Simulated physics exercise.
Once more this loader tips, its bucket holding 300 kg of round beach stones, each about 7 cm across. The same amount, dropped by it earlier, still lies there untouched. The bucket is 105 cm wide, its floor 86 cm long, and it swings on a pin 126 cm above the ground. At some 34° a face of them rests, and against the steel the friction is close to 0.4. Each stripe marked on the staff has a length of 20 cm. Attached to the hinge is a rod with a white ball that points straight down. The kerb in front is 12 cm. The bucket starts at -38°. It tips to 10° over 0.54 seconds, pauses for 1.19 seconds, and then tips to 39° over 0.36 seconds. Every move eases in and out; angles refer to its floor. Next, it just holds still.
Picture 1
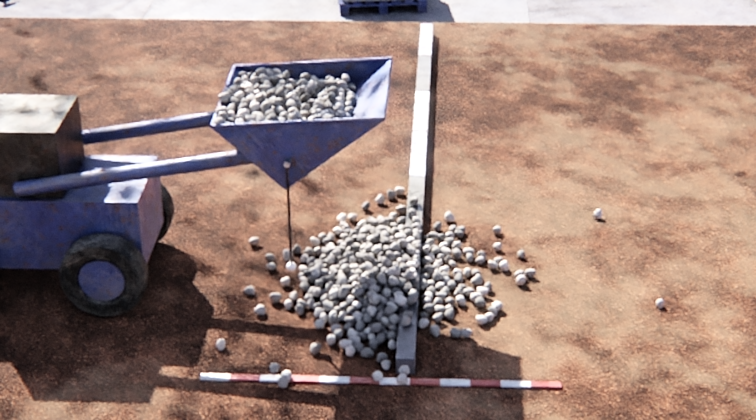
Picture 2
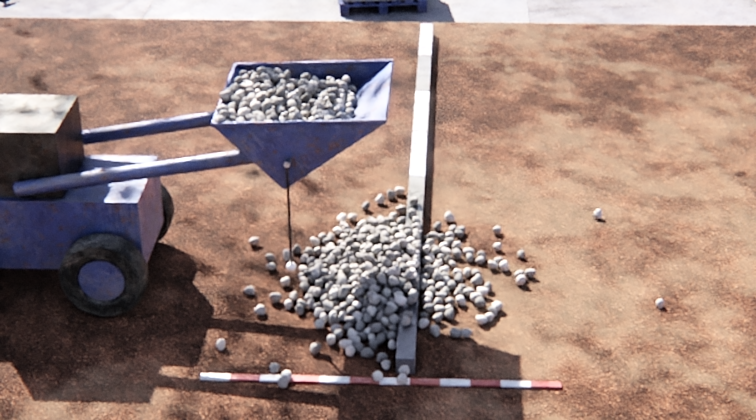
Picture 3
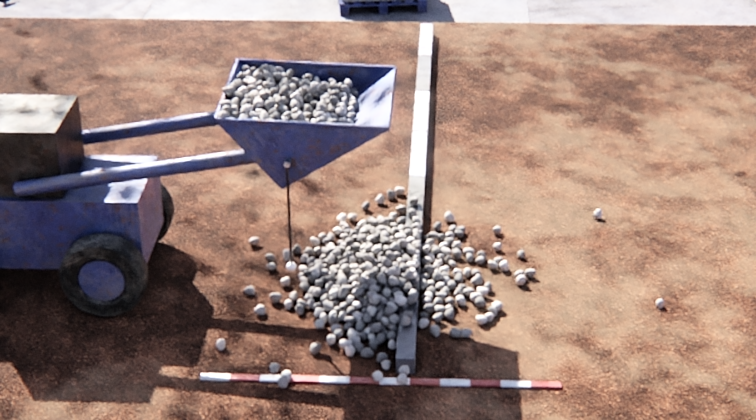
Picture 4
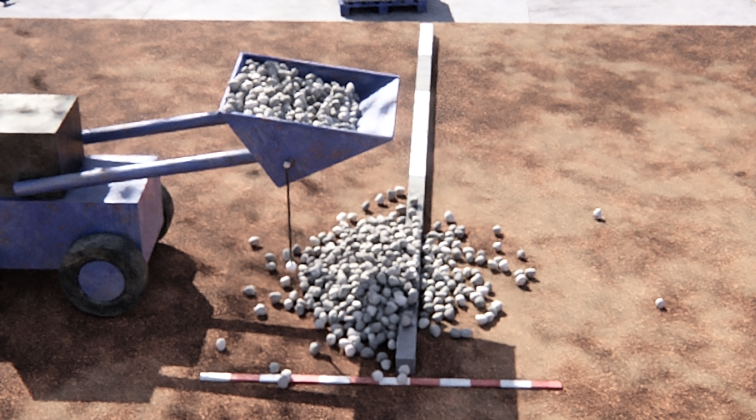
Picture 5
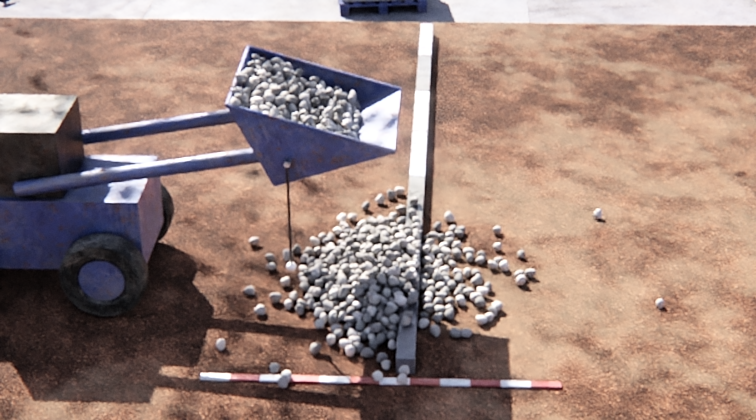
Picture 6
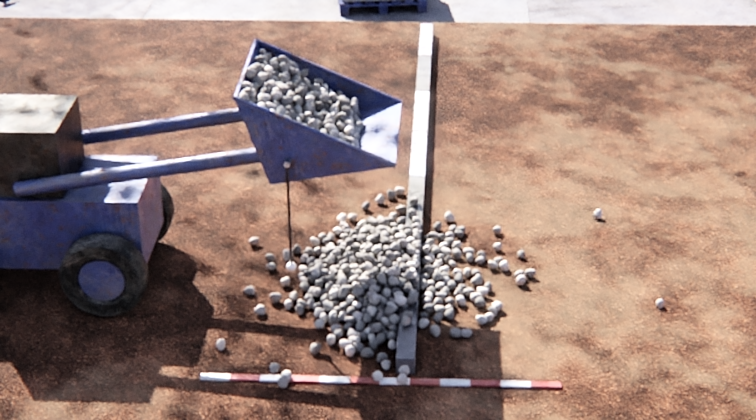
On bare brown ground, a blue loader slowly tilting its stone-filled bucket forward above a pale stone heap straddling a kerb.
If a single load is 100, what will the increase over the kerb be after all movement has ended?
The increase will be around 79 per cent.
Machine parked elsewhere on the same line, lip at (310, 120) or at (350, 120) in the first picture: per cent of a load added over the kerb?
10 % and 45 %.
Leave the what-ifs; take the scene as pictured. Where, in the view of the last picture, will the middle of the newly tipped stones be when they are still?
Middle: Approx. (448, 271) px.
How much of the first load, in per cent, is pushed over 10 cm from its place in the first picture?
10 %.
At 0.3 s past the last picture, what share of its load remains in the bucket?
It still holds about 100 per cent.
Then, 0.1 s after the last picture the floor is at 2°; in per cent of one load, 100 in the bucket, 84 on this side of the kerb, 16 over the kerb; the foremost stones are at (543, 261).
Then, 0.3 s after the last picture the floor is at 10°; in per cent of one load, 100 in the bucket, 84 on this side of the kerb, 16 over the kerb; the foremost stones are at (543, 261).
Then, 2.2 s after the last picture the floor is at 39°; in per cent of one load, 6 in the bucket, 118 on this side of the kerb, 76 over the kerb; the foremost stones are at (602, 290).
Then, 4.8 s after the last picture the floor is at 39°; in per cent of one load, 0 in the bucket, 105 on this side of the kerb, 95 over the kerb; the foremost stones are at (603, 275). Net gain over the kerb, 79.
